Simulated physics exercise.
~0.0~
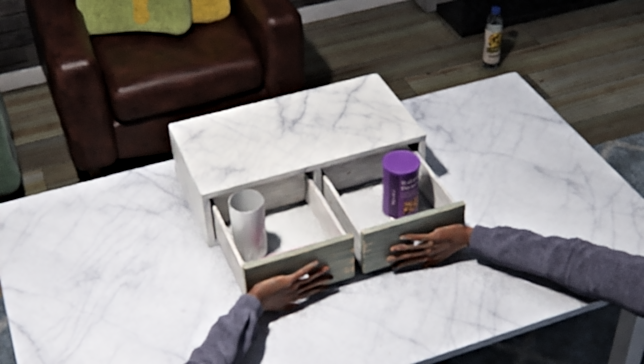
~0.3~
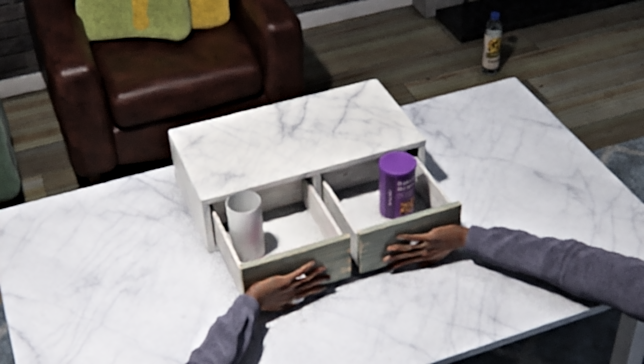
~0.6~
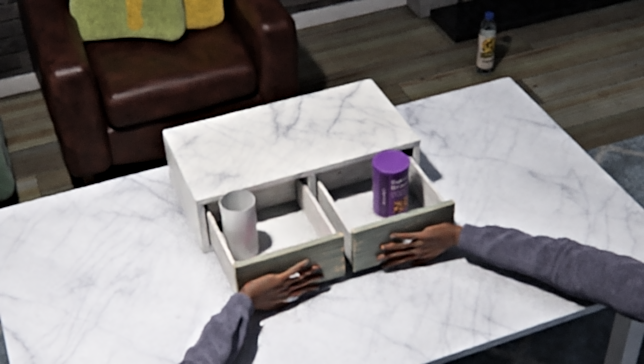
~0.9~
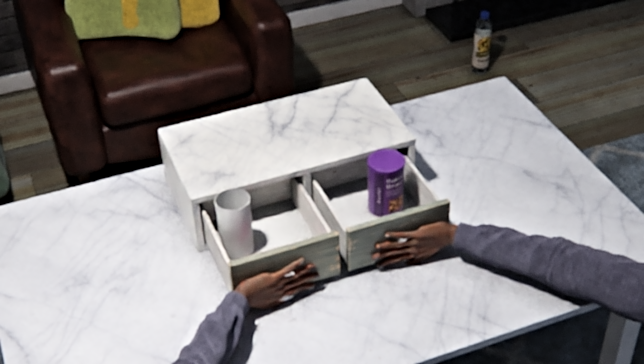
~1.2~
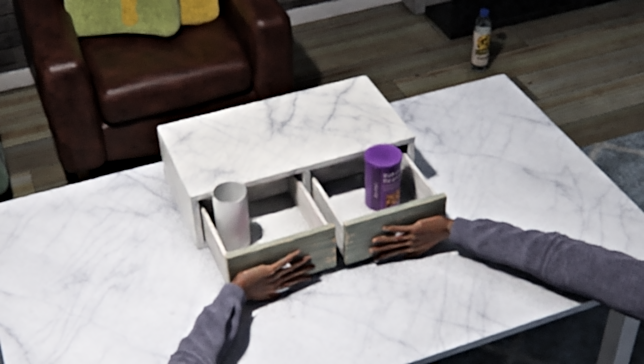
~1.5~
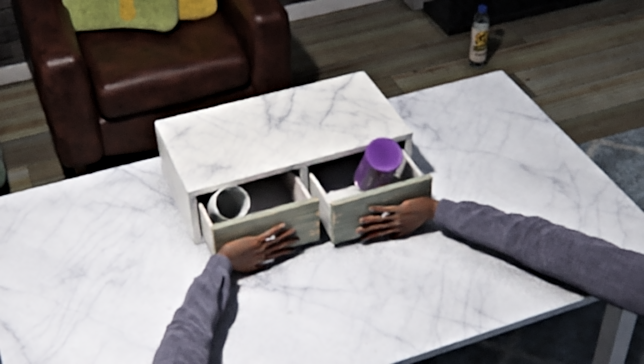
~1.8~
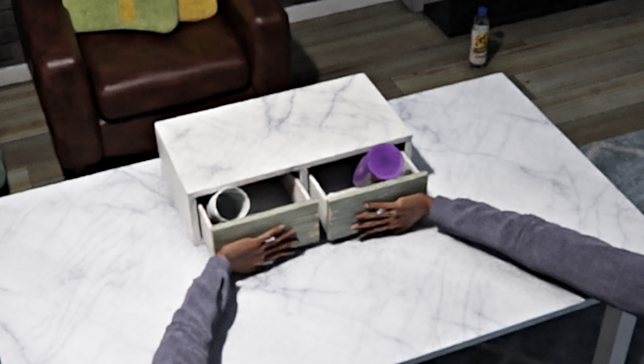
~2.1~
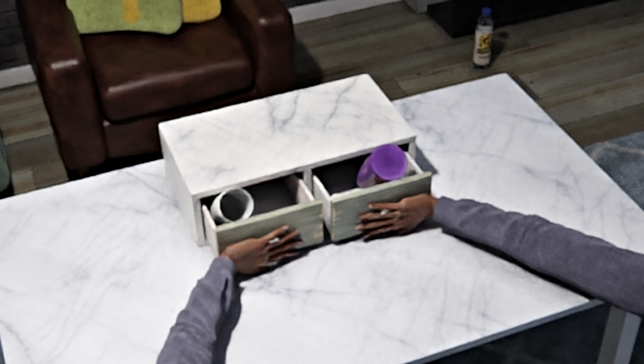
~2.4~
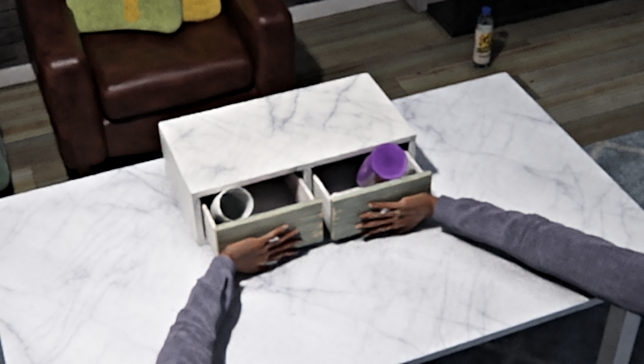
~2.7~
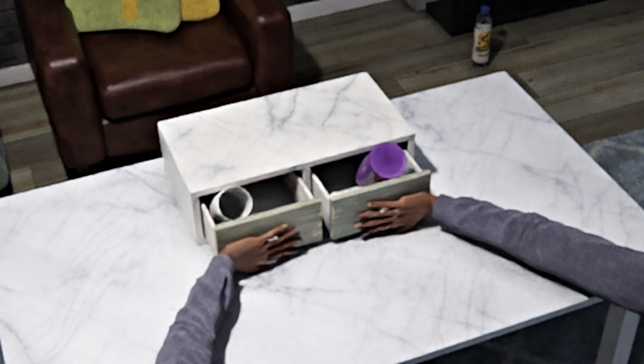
Two hands push a cabinet's open drawers inward, but both jam ajar as their containers tilt.
